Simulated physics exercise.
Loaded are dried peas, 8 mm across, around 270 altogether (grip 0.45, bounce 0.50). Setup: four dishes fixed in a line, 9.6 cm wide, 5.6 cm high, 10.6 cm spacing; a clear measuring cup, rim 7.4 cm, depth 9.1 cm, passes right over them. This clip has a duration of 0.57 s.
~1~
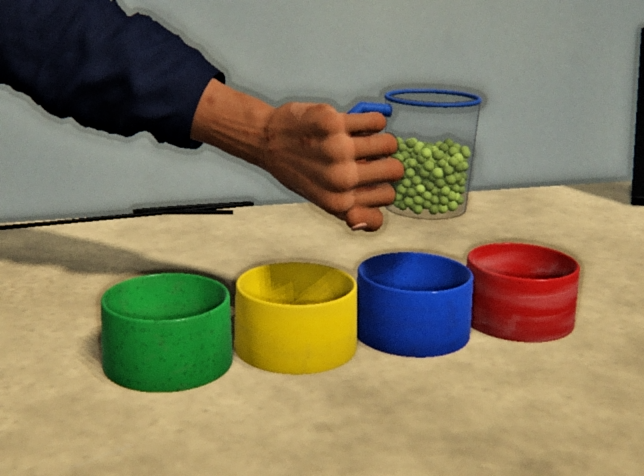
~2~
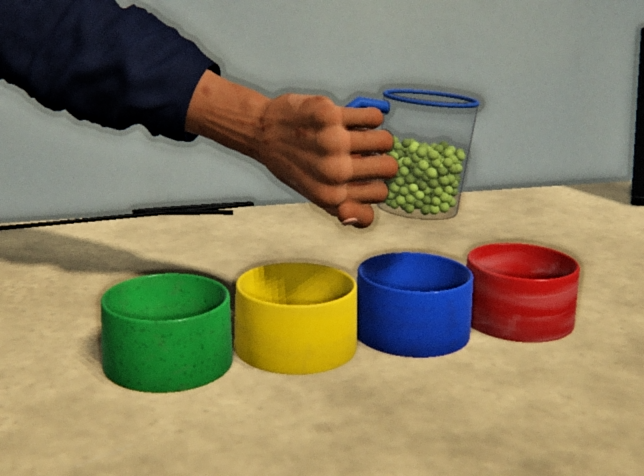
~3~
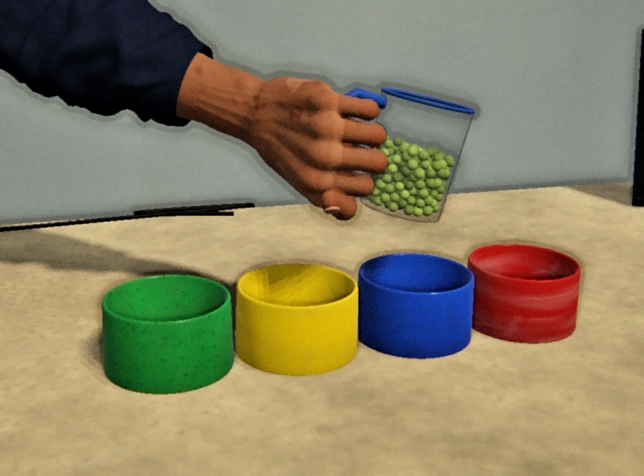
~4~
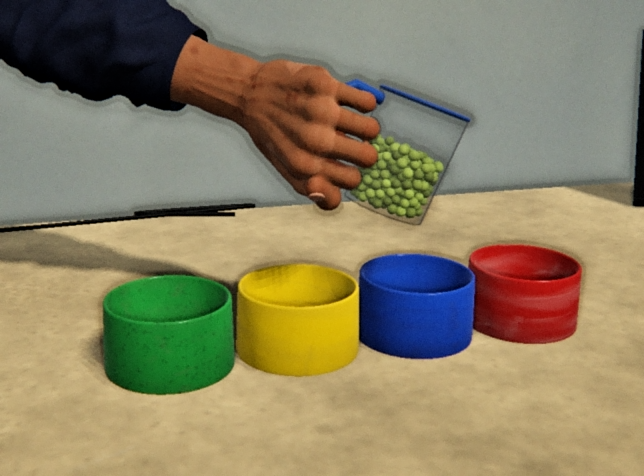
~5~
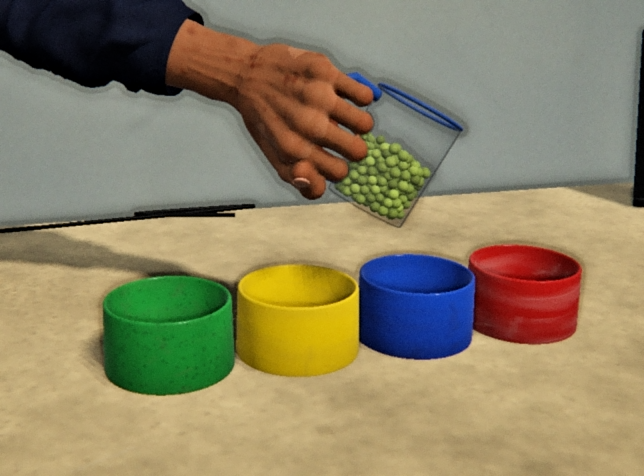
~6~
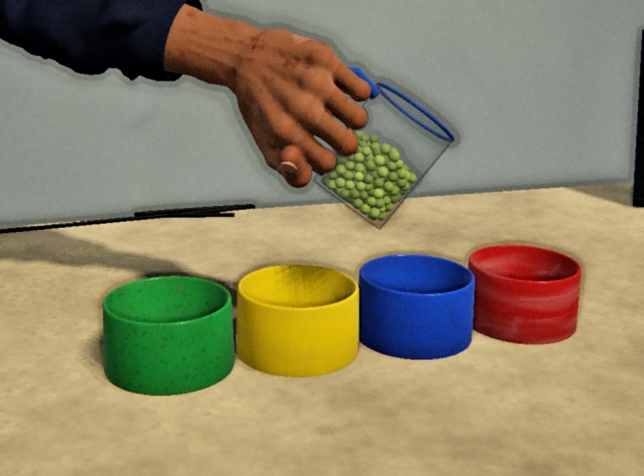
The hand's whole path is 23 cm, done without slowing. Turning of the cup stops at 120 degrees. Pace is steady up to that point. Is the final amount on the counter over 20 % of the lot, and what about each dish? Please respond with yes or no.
Red no, blue no, green no, yellow yes, counter no.
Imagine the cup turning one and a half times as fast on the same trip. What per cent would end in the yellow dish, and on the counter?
I'd expect yellow to end at 10 and the counter at 20.
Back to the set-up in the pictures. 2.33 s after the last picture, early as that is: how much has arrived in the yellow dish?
I'd say around 90 per cent.
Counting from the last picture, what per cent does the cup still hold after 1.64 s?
Somewhere close to 0 percent.
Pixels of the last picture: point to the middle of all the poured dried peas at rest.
After settling, the middle sits near (309, 329).
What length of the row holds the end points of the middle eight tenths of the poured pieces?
Spread: Around 7 cm.
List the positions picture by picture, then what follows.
In the first picture, cup at (429, 154), tilt 0 degrees, lip at (474, 97), moved 0.0 cm; middle of the pieces at (429, 177); red dish at (523, 261); blue dish at (415, 272); yellow dish at (297, 284); green dish at (166, 297).
In the second picture, cup at (424, 154), tilt 4 degrees, lip at (472, 100), moved 0.5 cm; middle of the pieces at (422, 177).
In the third picture, cup at (414, 156), tilt 12 degrees, lip at (468, 109), moved 1.4 cm; middle of the pieces at (409, 179).
In the fourth picture, cup at (403, 157), tilt 21 degrees, lip at (462, 118), moved 2.4 cm; middle of the pieces at (396, 179).
In the fifth picture, cup at (392, 158), tilt 29 degrees, lip at (455, 128), moved 3.4 cm; middle of the pieces at (382, 179).
In the sixth picture, cup at (381, 159), tilt 37 degrees, lip at (446, 139), moved 4.4 cm; middle of the pieces at (368, 178); red dish at (525, 263); blue dish at (417, 274); yellow dish at (298, 286); green dish at (168, 300).
Then, 0.98 s after the last picture, tilt 109 degrees; cup holds 90 %, yellow 5 %.
Then, 1.64 s after the last picture, tilt 120 degrees; cup holds 0 %, blue 5 %, yellow 90 %.
Then, 2.33 s after the last picture, tilt 120 degrees; cup holds 0 %, blue 5 %, yellow 90 %.
In the end, red 0 %, blue 5 %, green 0 %, yellow 90 %, counter 5 %.
